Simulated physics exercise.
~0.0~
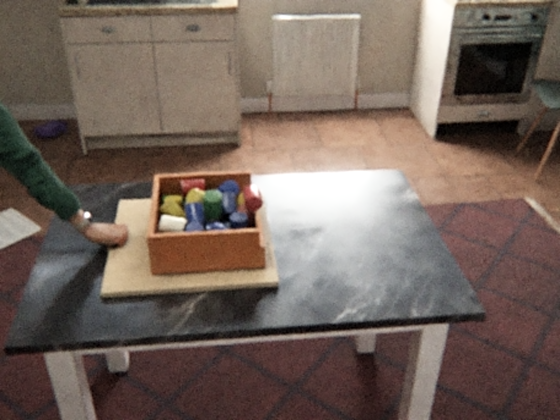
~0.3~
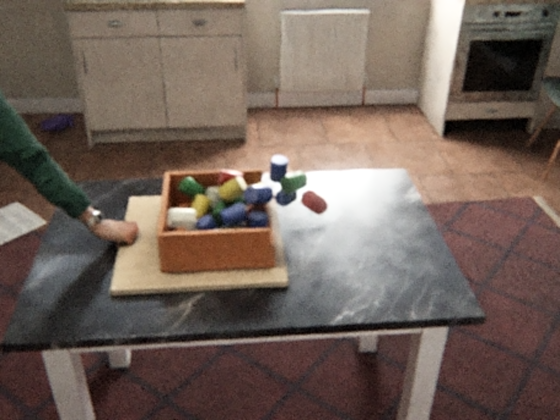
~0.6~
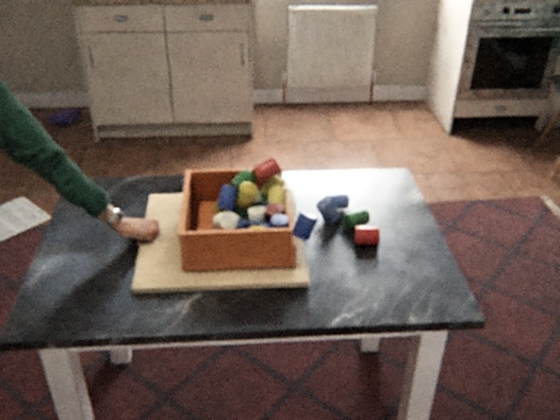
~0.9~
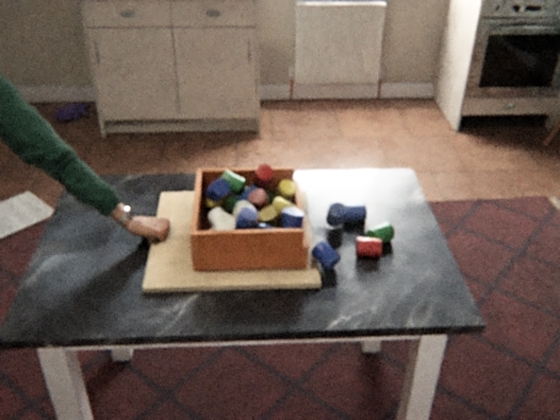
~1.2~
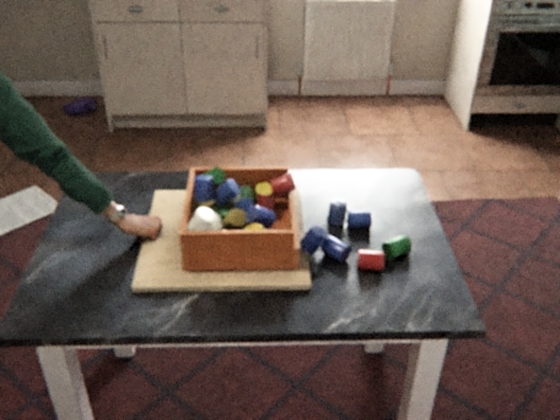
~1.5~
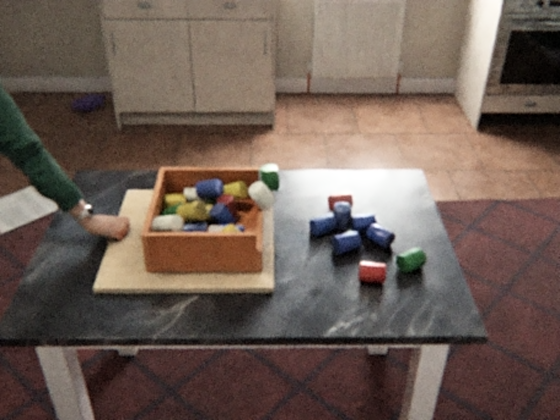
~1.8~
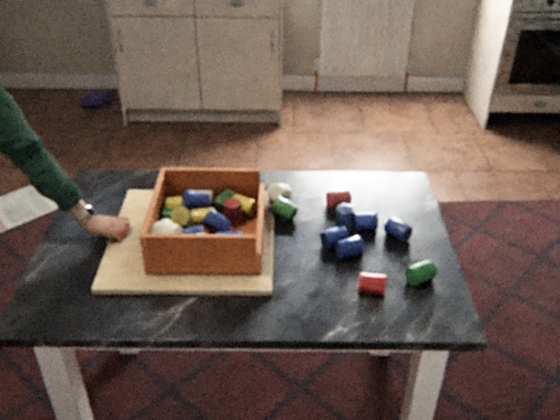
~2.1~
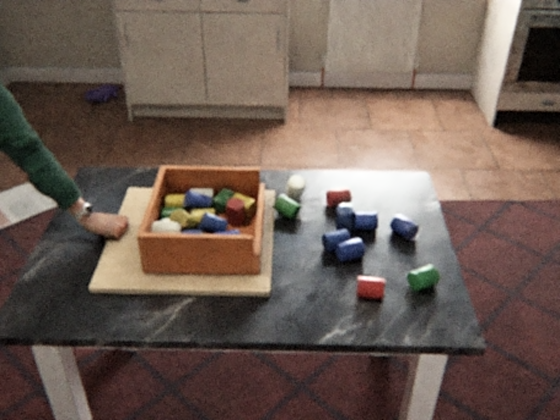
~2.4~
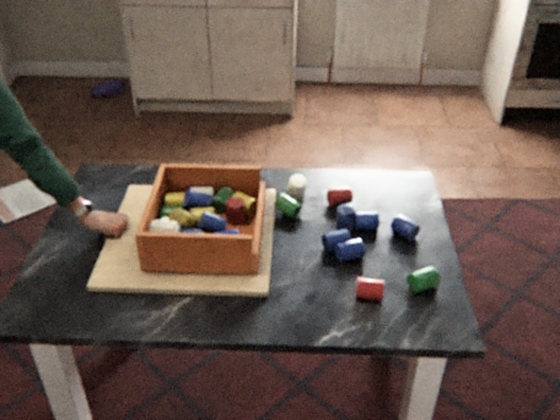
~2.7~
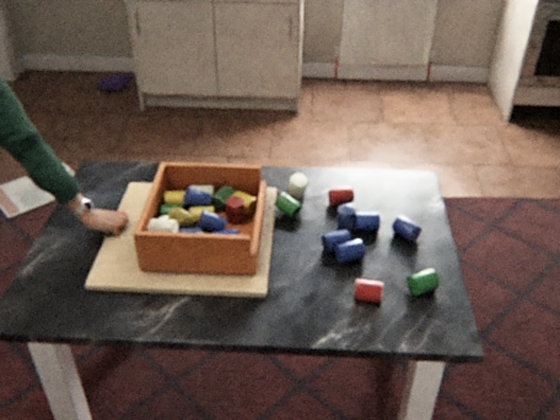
Hand sliding a board back and forth on a table, coloured cylinders tumbling rightward from its orange tray, many remaining inside.
